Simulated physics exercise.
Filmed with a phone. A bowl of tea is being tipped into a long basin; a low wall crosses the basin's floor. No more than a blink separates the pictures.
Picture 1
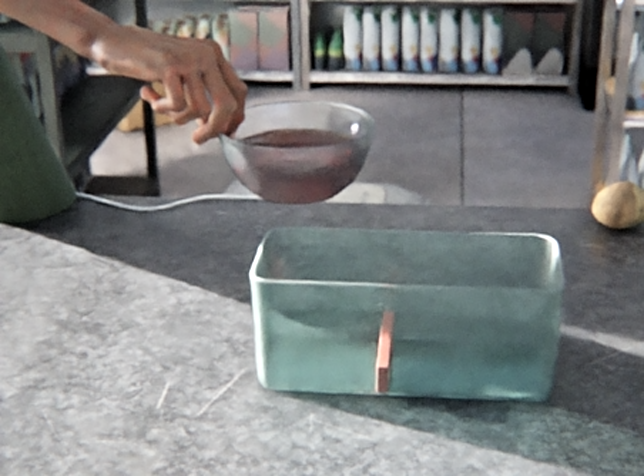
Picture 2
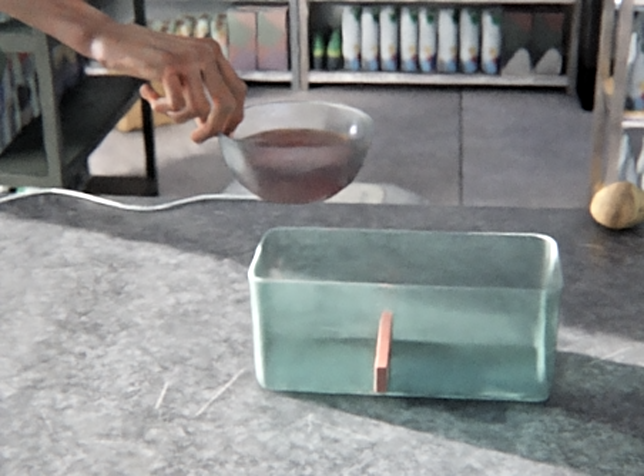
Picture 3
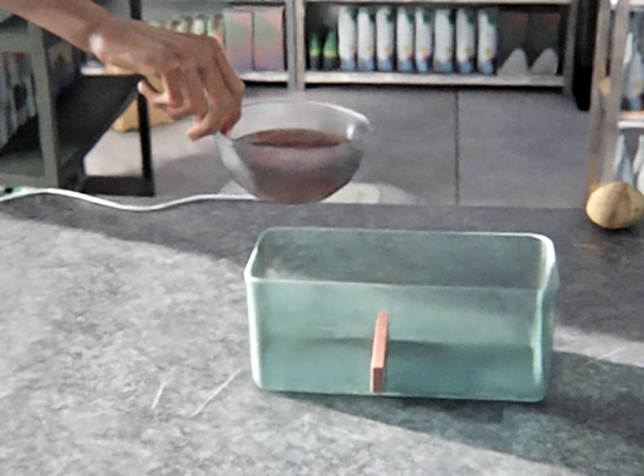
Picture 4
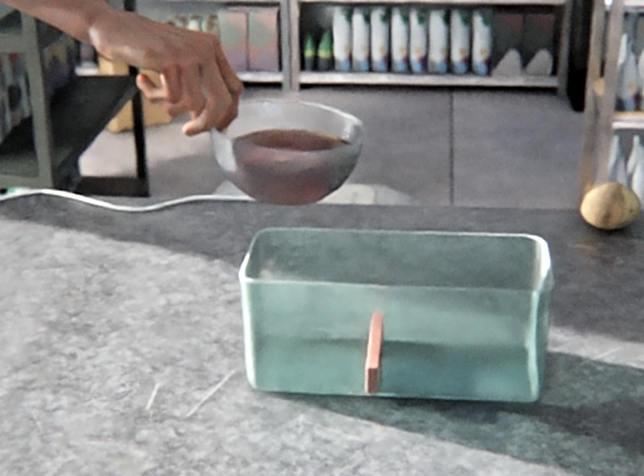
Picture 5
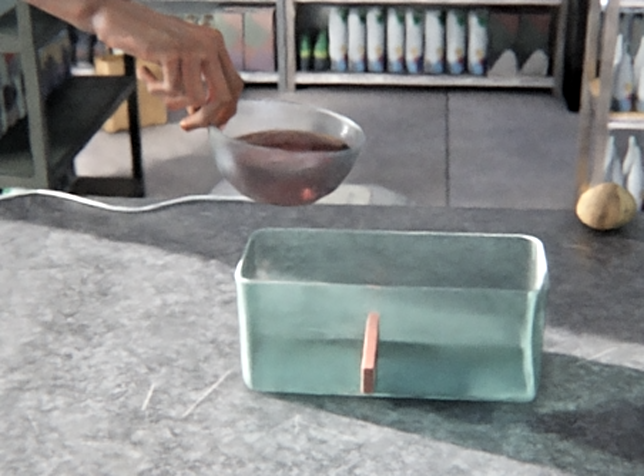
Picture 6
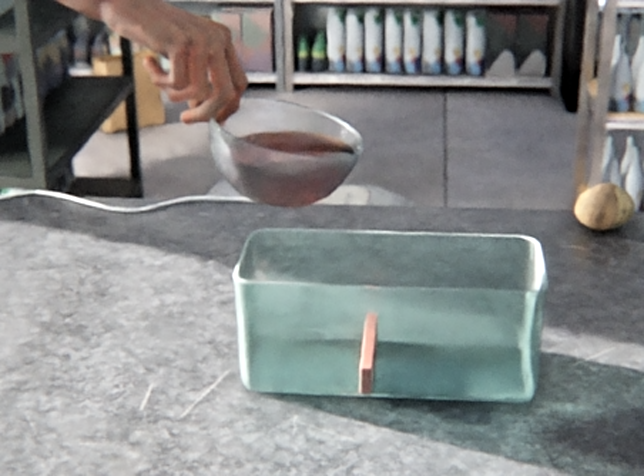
A hand at the upper left holds a clear glass bowl of dark reddish-brown tea above a grey stone counter, seen from the front and slightly above, with shelves of bottles behind. On the counter sit a pale green, see-through long basin with a low pinkish wall inside, a white cord and a tan round object at right. The bowl leans gradually rightward in the fingers, its right rim lowering towards the tea, while a green shape at far left disappears early and the view shifts slightly.
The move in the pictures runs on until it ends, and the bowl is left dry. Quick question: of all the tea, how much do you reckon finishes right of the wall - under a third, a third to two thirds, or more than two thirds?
I expect what gathers right of the wall to rise past two thirds.
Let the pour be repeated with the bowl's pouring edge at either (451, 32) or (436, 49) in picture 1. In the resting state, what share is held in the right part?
The first start yields 85 per cent, the second 90 per cent.
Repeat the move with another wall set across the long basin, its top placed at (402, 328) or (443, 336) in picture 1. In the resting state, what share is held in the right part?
In turn some 75 and 15 in a hundred.
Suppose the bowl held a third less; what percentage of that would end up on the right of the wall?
I'd reckon close to 80 %.
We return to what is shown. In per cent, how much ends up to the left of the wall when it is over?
I'd say near 15 in a hundred.
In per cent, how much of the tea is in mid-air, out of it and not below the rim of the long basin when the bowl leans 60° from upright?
That comes to near 25 percent.
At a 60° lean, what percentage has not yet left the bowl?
55 %.
A moment on, the bowl is tipped part way and 56 per cent is still to pour, 0 is left of the wall and 17 right of it.
Next, the bowl is tipped on its side and 5 per cent is still to pour, 10 is left of the wall and 79 right of it.
Then the bowl is tipped on its side and 0 per cent is still to pour, 14 is left of the wall and 86 right of it.
Later the bowl is tipped on its side and 0 per cent is still to pour, 15 is left of the wall and 85 right of it.
In the end 15 per cent lies left of the wall, 85 right of it and 0 outside.
